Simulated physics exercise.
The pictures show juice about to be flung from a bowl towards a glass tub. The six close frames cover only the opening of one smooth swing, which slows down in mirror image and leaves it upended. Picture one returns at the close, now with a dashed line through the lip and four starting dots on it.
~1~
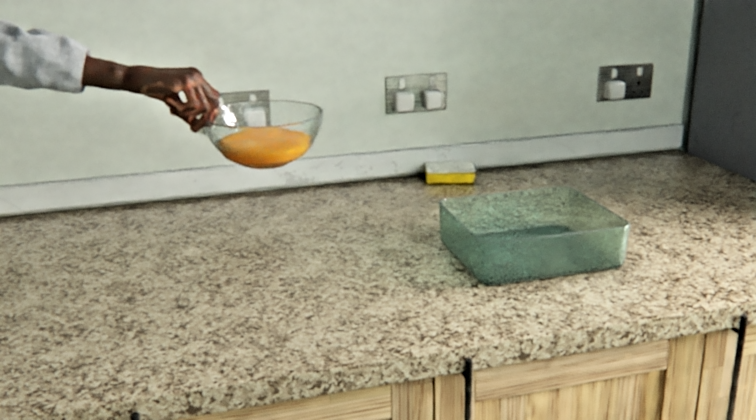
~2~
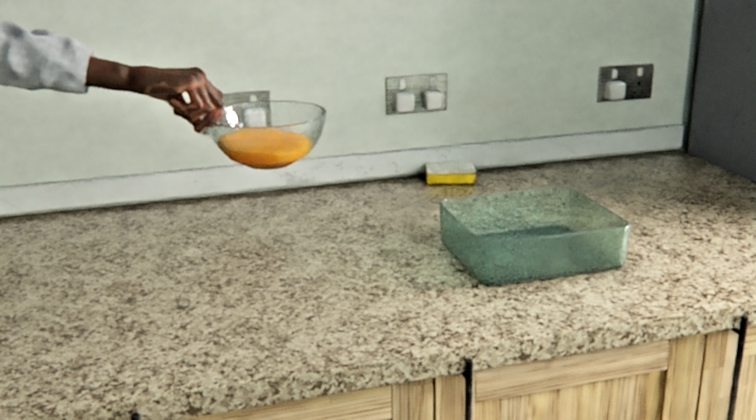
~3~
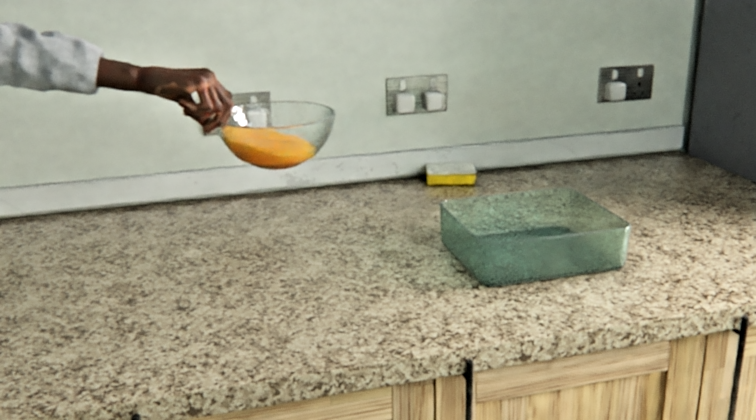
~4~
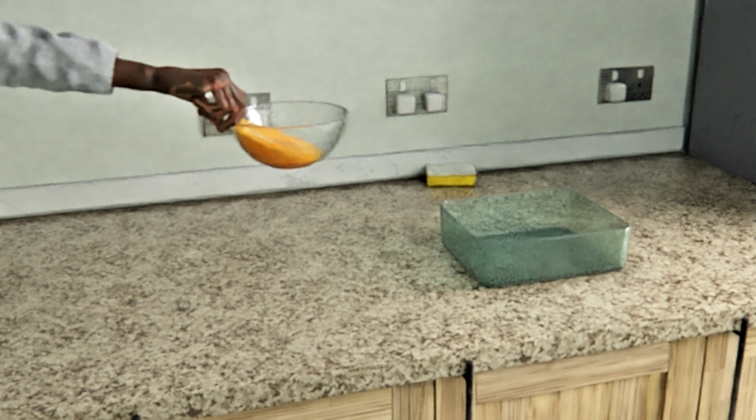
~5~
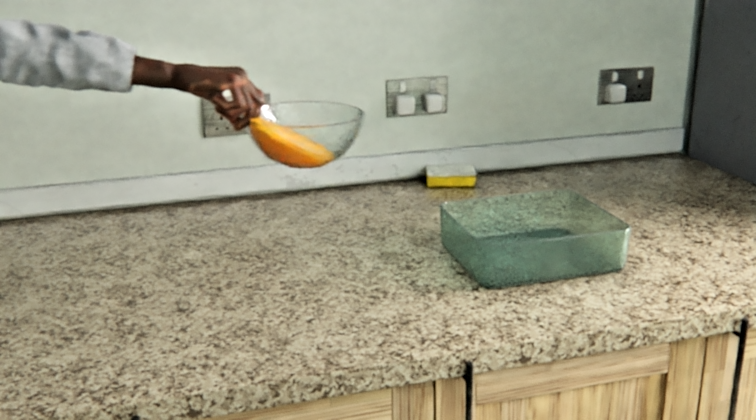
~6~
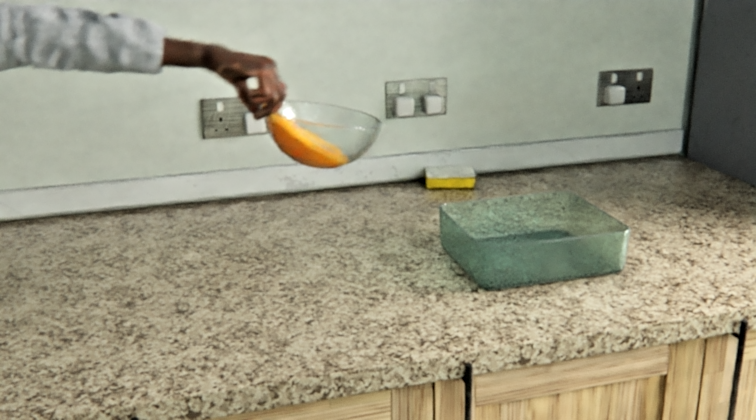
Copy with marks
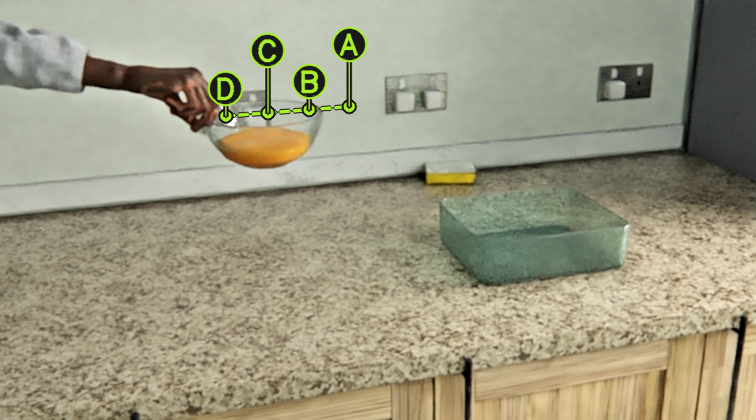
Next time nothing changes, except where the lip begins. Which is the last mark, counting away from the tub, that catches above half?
Take A.
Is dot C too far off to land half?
Yes.
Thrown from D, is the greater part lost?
Yes, it does.
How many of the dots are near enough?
One.
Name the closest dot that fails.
B.
On the marked copy, A at (349, 106); B at (309, 109); C at (267, 112); D at (225, 116).
For dot A, about 65 % lands in the tub, 21 % falls short and 14 % goes beside or beyond.
For dot B, about 28 % lands in the tub, 65 % falls short and 8 % goes beside or beyond.
For dot C, about 0 % lands in the tub, 99 % falls short.
For dot D, about 0 % lands in the tub, 100 % falls short.
